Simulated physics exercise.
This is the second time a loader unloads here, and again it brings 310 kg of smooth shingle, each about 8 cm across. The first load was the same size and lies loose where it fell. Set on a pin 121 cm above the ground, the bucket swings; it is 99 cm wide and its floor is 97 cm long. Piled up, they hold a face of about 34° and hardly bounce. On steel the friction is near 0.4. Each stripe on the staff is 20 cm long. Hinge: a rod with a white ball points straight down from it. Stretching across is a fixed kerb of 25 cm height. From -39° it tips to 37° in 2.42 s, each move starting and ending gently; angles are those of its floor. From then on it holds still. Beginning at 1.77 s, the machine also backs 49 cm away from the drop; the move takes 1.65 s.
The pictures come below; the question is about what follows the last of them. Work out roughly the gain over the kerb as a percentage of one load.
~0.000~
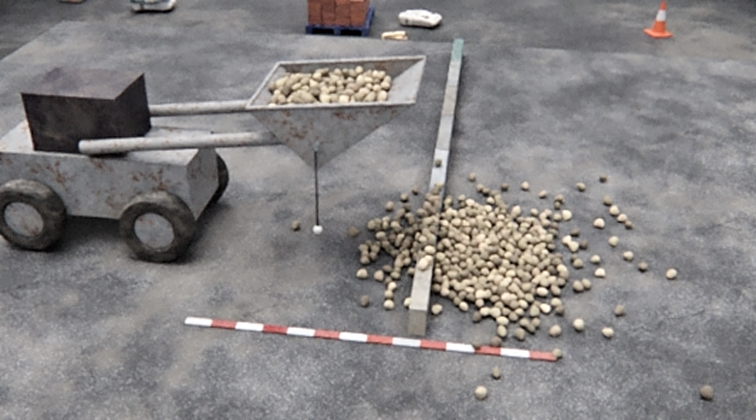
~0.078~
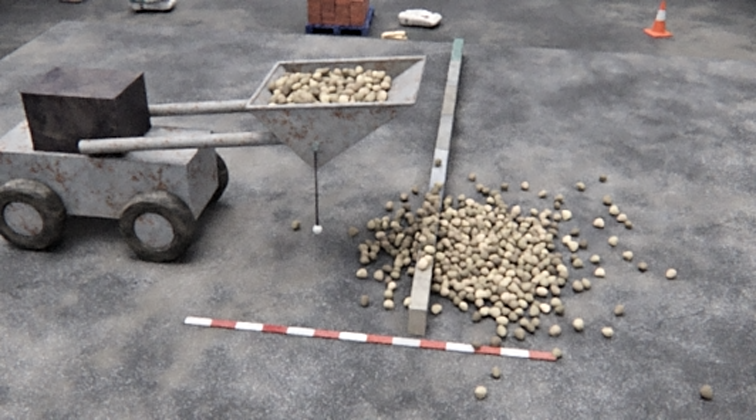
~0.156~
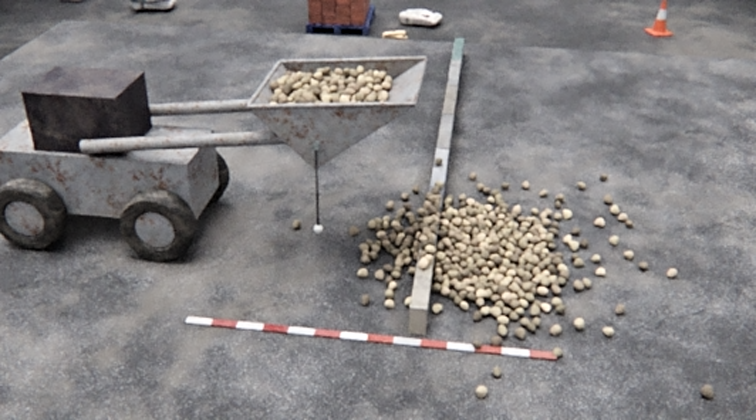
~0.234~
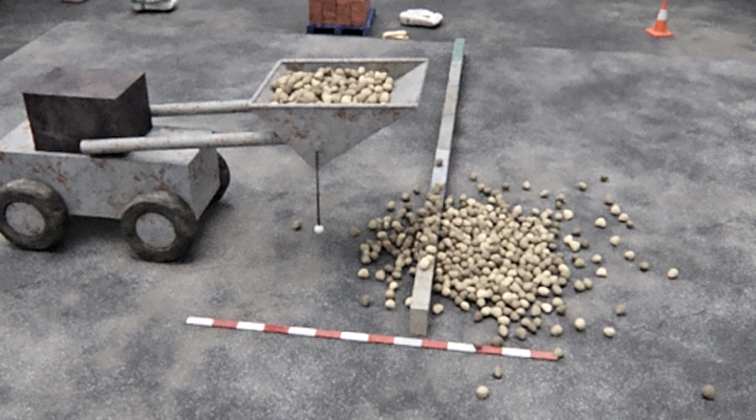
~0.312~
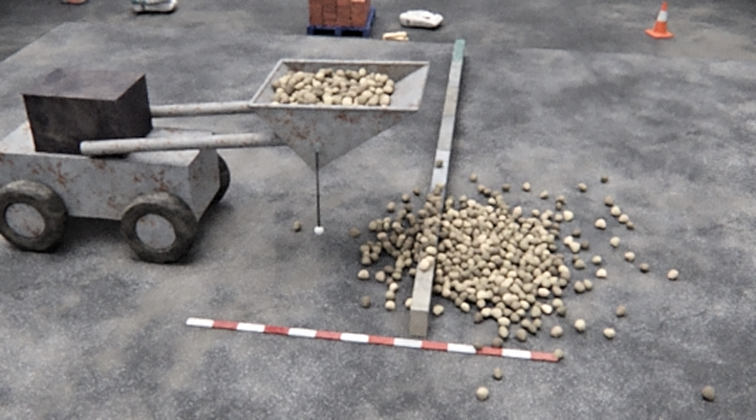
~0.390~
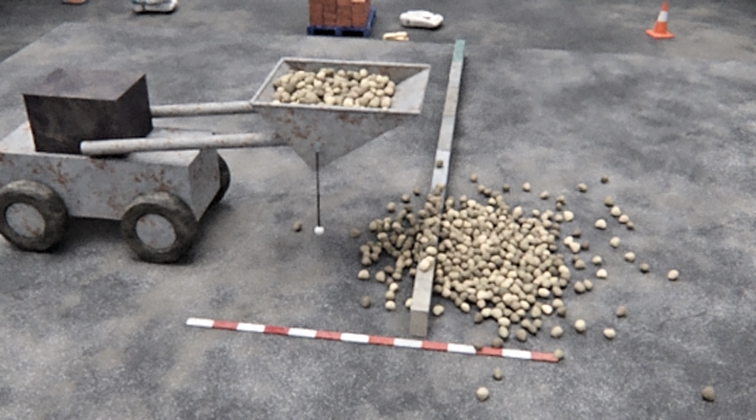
Close to 35 parts in a hundred.
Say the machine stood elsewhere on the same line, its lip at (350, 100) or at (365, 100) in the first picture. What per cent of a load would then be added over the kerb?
About 0 and 0 per cent.
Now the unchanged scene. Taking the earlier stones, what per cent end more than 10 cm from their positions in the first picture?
Roughly 5 percent.
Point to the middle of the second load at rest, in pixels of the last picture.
Near (412, 242).
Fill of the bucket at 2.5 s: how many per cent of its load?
Near 10 per cent of the load is held.
After 1.8 s the floor is at 25°; in per cent of one load, 97 in the bucket, 21 on this side of the kerb, 82 over the kerb; the foremost stones are at (638, 247).
After 2.5 s the floor is at 37°; in per cent of one load, 9 in the bucket, 78 on this side of the kerb, 113 over the kerb; the foremost stones are at (638, 247).
After 3.9 s the floor is at 37°; in per cent of one load, 0 in the bucket, 83 on this side of the kerb, 117 over the kerb; the foremost stones are at (638, 247).
After 6.4 s the floor is at 37°; in per cent of one load, 0 in the bucket, 83 on this side of the kerb, 117 over the kerb; the foremost stones are at (638, 247). Net gain over the kerb, 35.
